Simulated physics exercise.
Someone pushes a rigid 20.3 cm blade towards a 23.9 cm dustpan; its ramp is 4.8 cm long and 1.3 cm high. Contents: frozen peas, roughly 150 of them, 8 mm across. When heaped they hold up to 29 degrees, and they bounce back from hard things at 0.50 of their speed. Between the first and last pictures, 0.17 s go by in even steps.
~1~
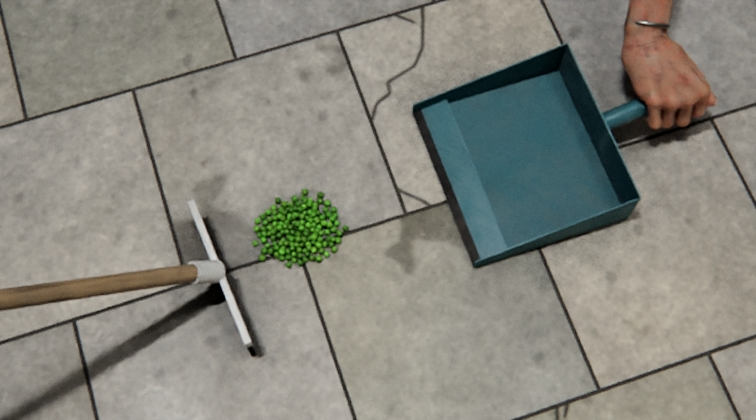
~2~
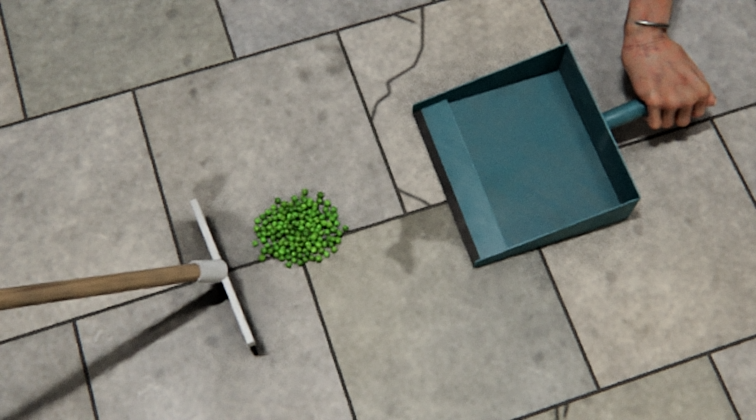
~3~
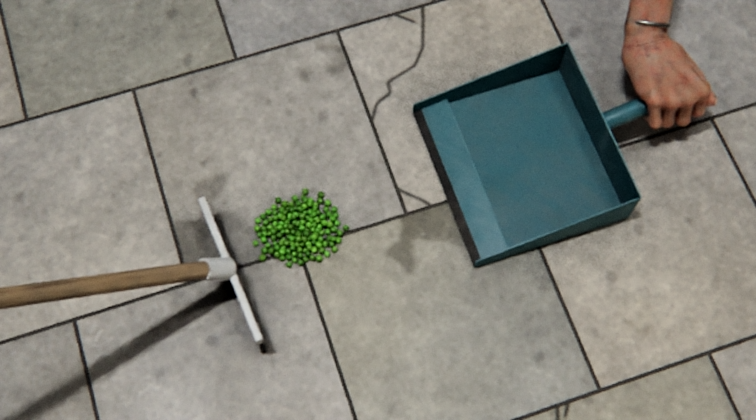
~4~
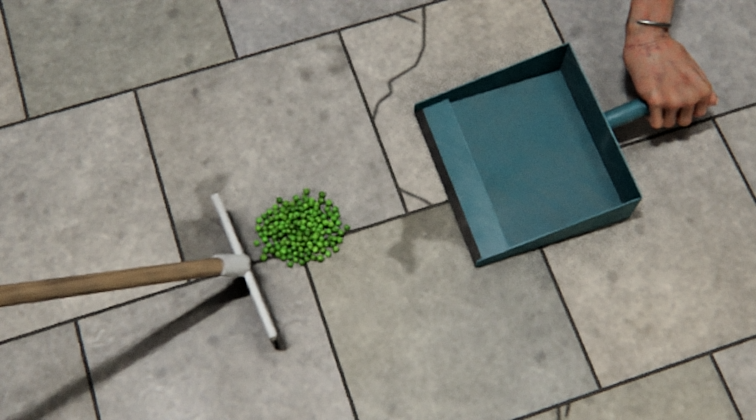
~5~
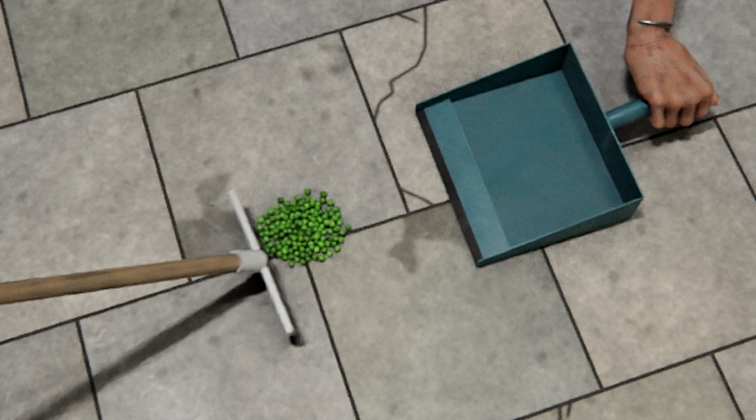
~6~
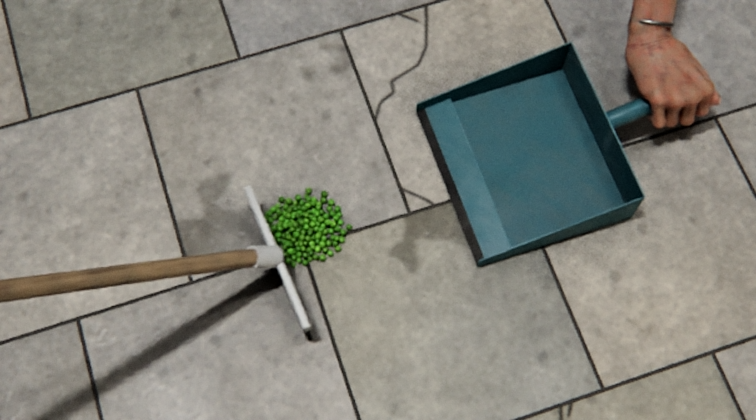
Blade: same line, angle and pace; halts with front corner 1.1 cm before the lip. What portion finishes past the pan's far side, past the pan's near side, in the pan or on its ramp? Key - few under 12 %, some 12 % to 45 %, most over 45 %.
Far side: Few. Near side: Few. Pan: Some.
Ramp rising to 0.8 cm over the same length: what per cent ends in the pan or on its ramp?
I'd put it near 30 per cent, ramp counted.
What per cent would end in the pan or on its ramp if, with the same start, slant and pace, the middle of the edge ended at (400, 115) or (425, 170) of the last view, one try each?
Roughly 25 % and 35 %.
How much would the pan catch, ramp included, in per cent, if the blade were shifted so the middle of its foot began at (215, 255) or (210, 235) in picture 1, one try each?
The two tries give about 30 % and about 40 %.
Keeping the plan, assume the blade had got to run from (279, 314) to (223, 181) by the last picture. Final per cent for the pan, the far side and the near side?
Split: Pan = 20, far = 25, near = 0.
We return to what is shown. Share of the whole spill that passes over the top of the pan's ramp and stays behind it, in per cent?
Roughly 5 percent.
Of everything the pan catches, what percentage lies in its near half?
Something like 70 in a hundred.
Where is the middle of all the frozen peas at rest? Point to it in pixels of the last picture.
Roughly (441, 184).
Then, 0.20 s after the last picture, middle of the blade 13 cm from the lip; 0 % over the lip, far side 0 %, near side 0 %.
Then, 0.33 s after the last picture, middle of the blade 5 cm from the lip; 0 % over the lip, far side 5 %, near side 0 %.
Then, 0.59 s after the last picture, middle of the blade 2 cm from the lip; 30 % over the lip, far side 5 %, near side 5 %.
In the end, far side 5 %, near side 5 %, pan 25 %, in front of the lip or behind the blade 65 %.
